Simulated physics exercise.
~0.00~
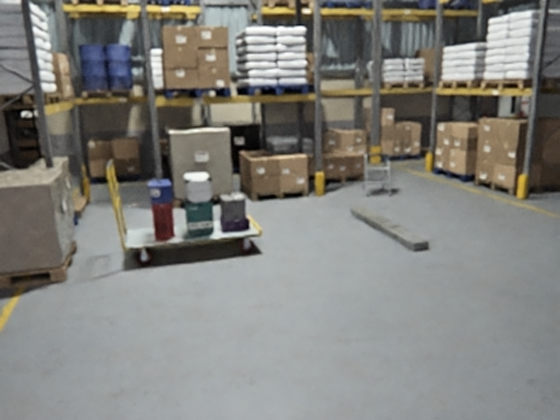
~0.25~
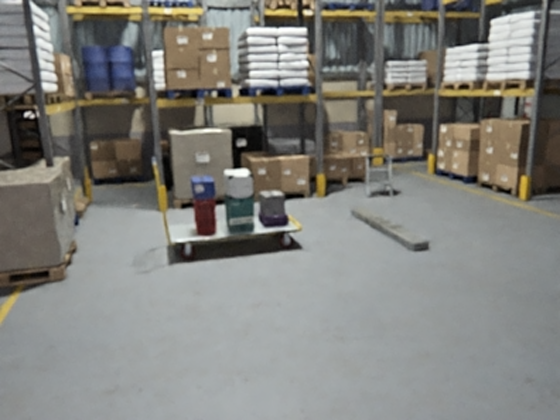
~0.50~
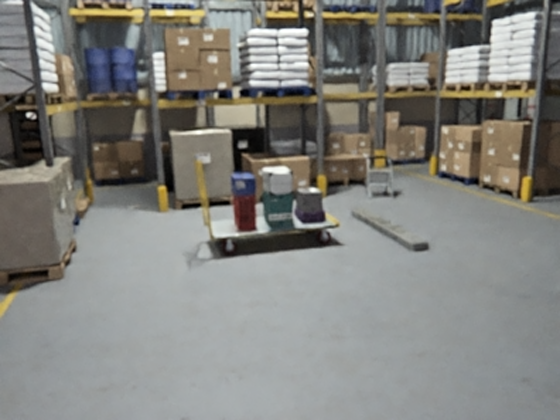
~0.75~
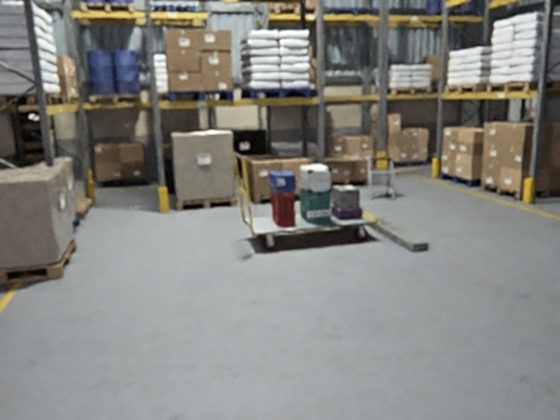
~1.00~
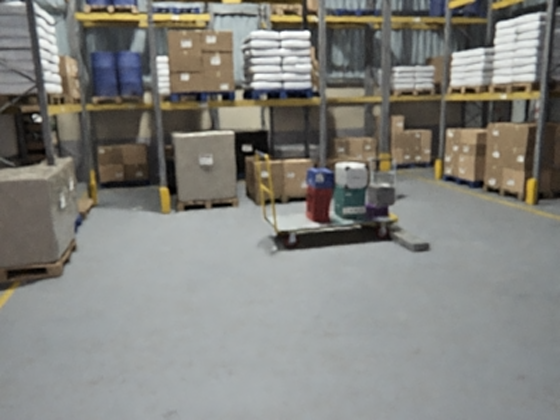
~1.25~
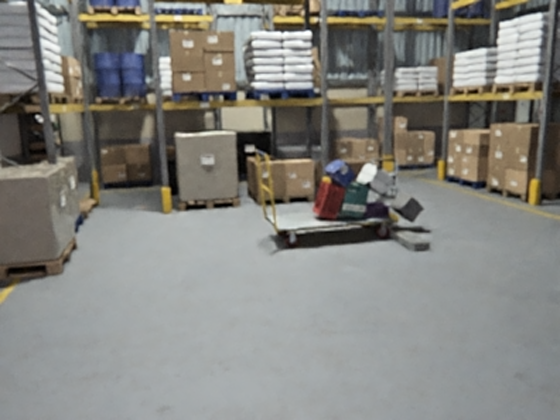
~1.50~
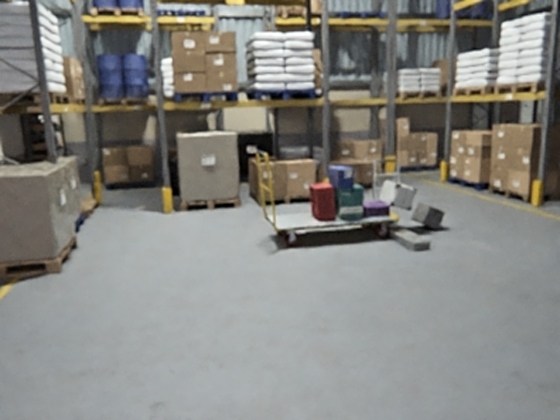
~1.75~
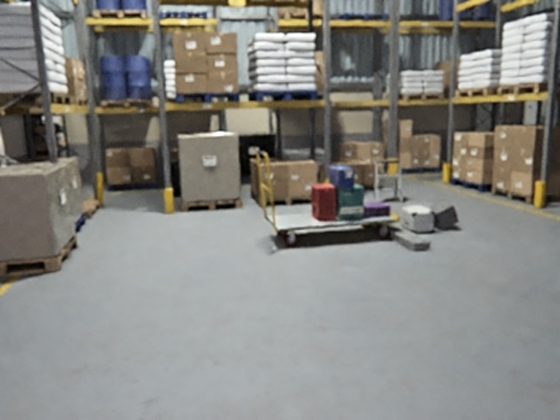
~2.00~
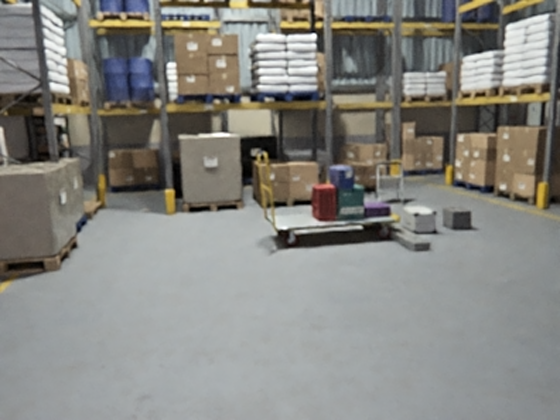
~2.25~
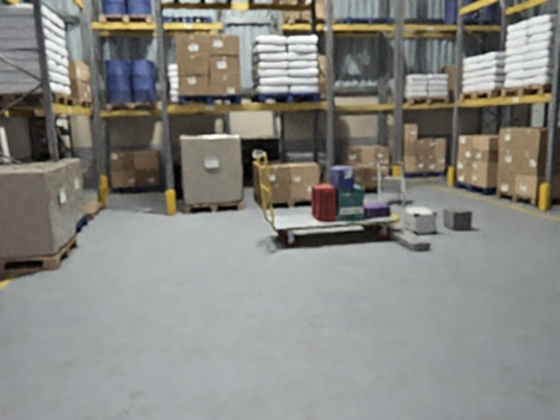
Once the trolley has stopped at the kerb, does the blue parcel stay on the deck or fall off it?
The blue parcel stays on the deck. It tips over but comes to rest among the pieces still aboard.
